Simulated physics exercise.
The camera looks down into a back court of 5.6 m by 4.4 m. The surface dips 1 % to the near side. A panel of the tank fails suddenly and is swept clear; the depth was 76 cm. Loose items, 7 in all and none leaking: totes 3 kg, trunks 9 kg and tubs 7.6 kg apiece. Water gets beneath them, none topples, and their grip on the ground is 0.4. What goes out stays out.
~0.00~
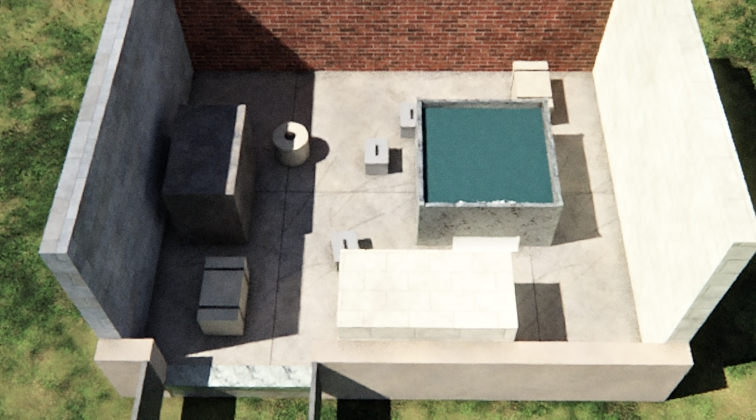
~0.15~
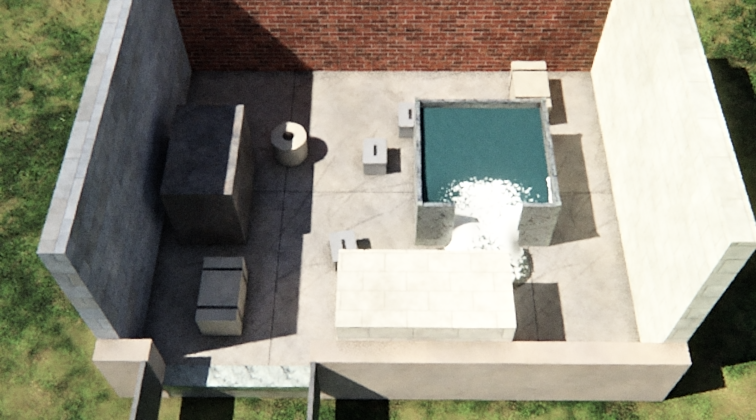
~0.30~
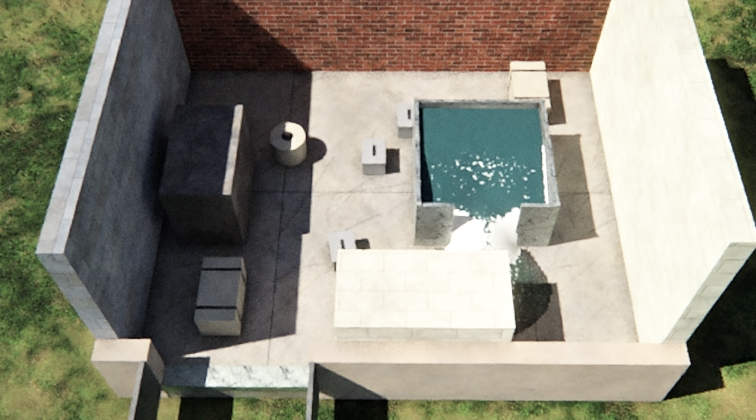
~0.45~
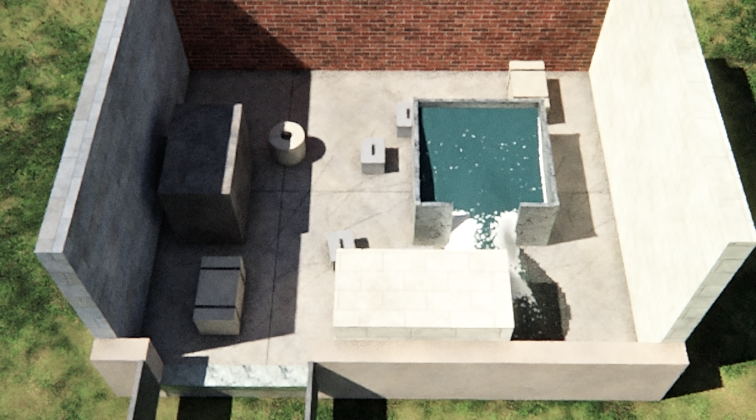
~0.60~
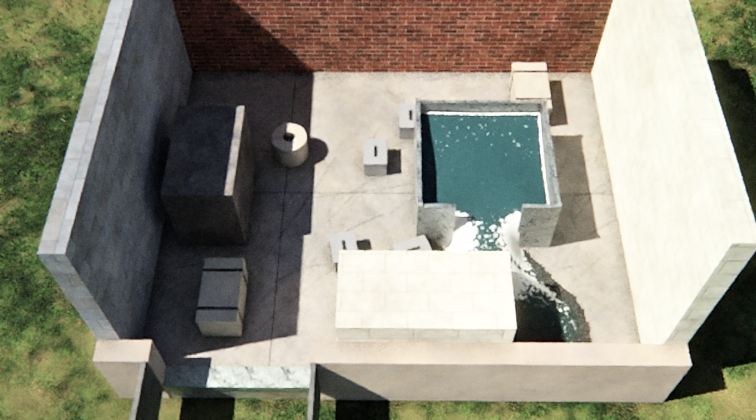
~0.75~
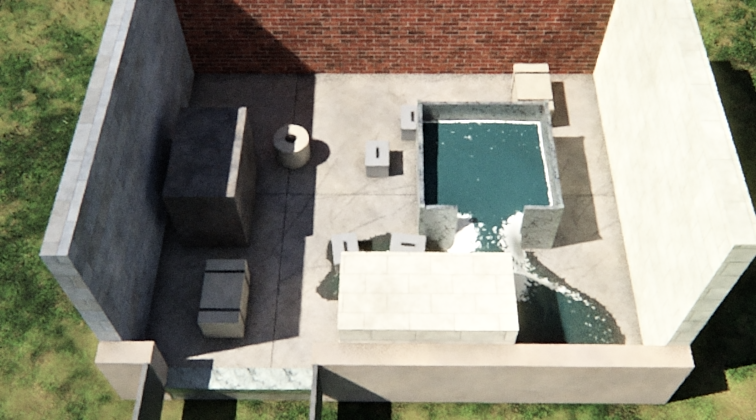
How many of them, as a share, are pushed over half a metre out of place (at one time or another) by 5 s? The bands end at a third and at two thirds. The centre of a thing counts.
That comes to two thirds or above.
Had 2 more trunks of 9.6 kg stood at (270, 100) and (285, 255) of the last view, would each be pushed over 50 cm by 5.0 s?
In that order: Less, more.
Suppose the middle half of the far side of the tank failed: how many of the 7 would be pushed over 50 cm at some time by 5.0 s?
In that case 2 of them.
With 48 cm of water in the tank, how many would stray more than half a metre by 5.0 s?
In that case 3 of them.
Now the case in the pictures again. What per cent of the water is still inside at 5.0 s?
About 98 per cent.
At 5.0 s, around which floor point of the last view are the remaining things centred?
Near (371, 124).
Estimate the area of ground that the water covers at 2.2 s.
Roughly 14 m2.
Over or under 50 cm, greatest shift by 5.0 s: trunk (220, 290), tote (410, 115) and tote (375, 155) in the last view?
In turn: Past it, less, less.
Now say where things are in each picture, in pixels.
In the first frame, a tote is out of sight; a tote at (345, 245), on the bottom; water covers 2.2 m2; 0 of 7 have shifted.
In the second frame, a tote is out of sight; a tote at (344, 245) rests on the ground; 2.8 m2 under water; 0 of 7 have shifted.
In the third frame, a tote is out of sight; a tote at (343, 245), on the bottom; 3.2 m2 under water; 0 of 7 have shifted.
In the fourth frame, a tote at (417, 258) rests on the ground, 3 cm from its start; a tote at (342, 245) rests on the ground; water covers 3.7 m2; 0 of 7 have shifted.
In the fifth frame, a tote at (413, 250), on the bottom, 16 cm from its start; a tote at (344, 246), on the bottom; 4.2 m2 under water; 1 of 7 have shifted.
In the sixth frame, a tote at (408, 245) rests on the ground, 28 cm from its start; a tote at (345, 248) rests on the ground; 4.9 m2 under water; 1 of 7 have shifted.
After 1.1 s 2 of 7 are over 50 cm from their spots; 0 afloat.
After 2.2 s 3 of 7 are over 50 cm from their spots; 1 afloat.
After 3.5 s 4 of 7 are over 50 cm from their spots; 1 afloat.
After 5.0 s 5 of 7 are over 50 cm from their spots, and 5 have been at some point; 5 afloat.
